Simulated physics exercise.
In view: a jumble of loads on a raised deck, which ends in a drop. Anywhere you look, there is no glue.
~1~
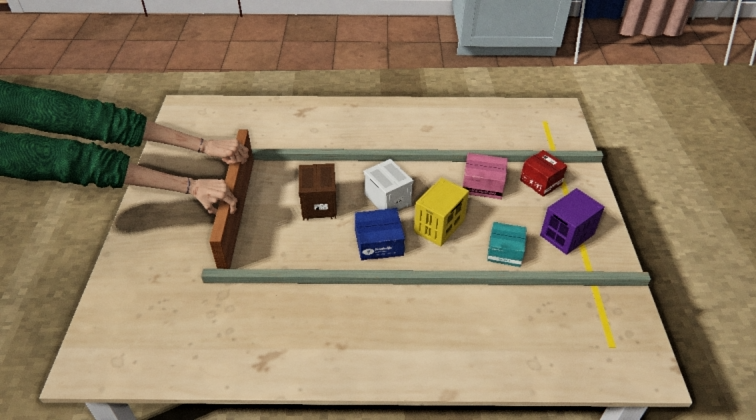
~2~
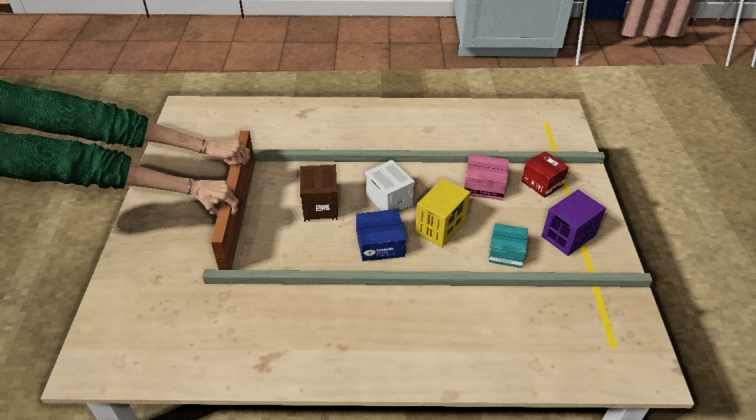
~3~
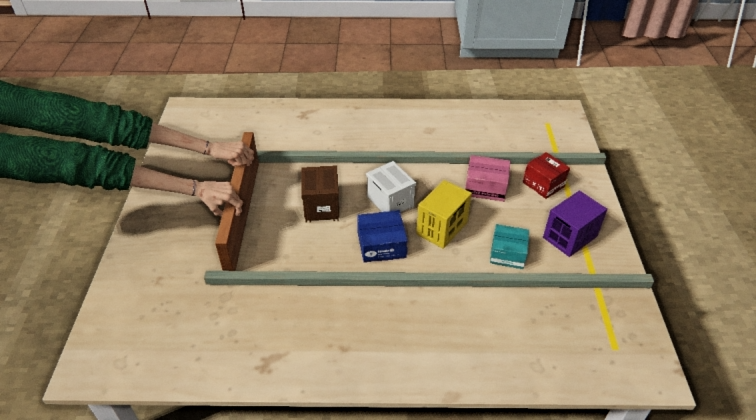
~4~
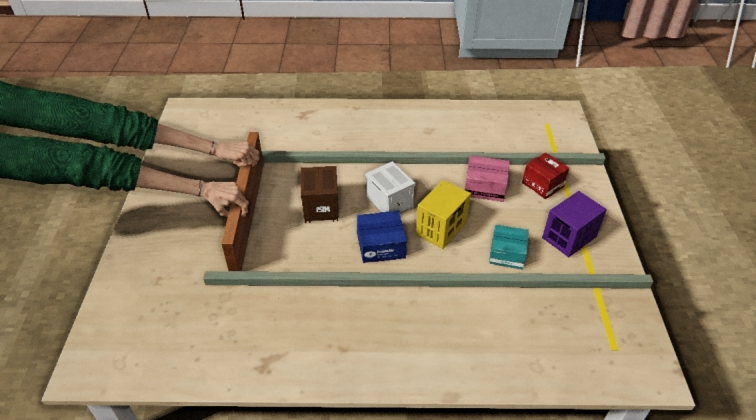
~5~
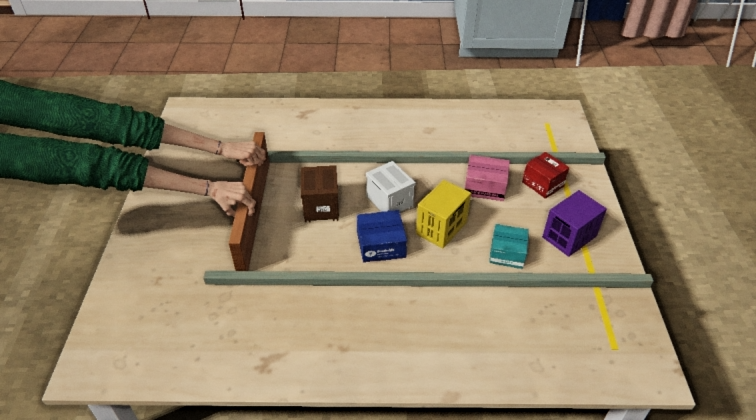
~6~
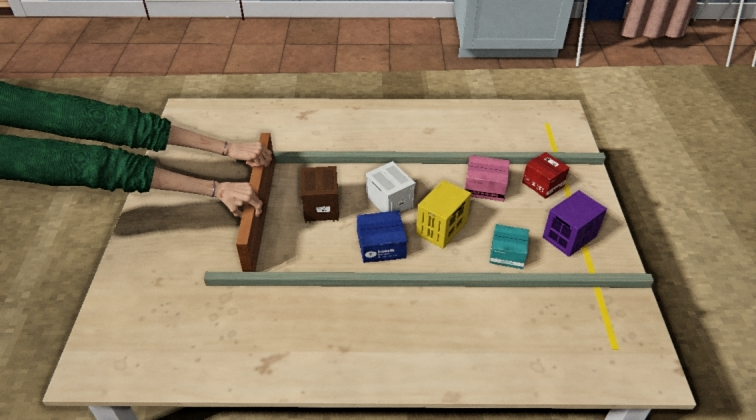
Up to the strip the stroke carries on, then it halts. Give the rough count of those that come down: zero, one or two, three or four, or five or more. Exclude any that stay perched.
Five or above go over.
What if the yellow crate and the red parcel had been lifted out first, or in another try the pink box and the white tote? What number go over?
Count: 3 (first case); 3 (second).
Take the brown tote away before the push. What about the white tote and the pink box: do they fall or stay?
The white tote is still up and the pink box is still up.
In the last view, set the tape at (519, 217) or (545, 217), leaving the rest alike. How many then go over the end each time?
Try 1: 1; try 2: 3.
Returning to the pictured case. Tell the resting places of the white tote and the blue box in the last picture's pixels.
(597, 170) and (609, 240).
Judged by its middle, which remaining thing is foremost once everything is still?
The white tote ends nearest.
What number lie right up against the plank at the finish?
That makes 2.
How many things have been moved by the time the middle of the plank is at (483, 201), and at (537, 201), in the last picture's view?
At the first spot the count is 8, and at the second it is 8.
Early on, none off yet; purple crate at rest near (574, 223); red parcel at rest near (545, 175); turquoise box at rest near (509, 246).
A while later, none off yet; purple crate travelled a little near (580, 225); red parcel travelled about its own width near (585, 172); turquoise box travelled about its own width near (545, 256).
Finally, the number that fall off is five or more; lost, yellow crate, pink box, turquoise box, red parcel and purple crate.
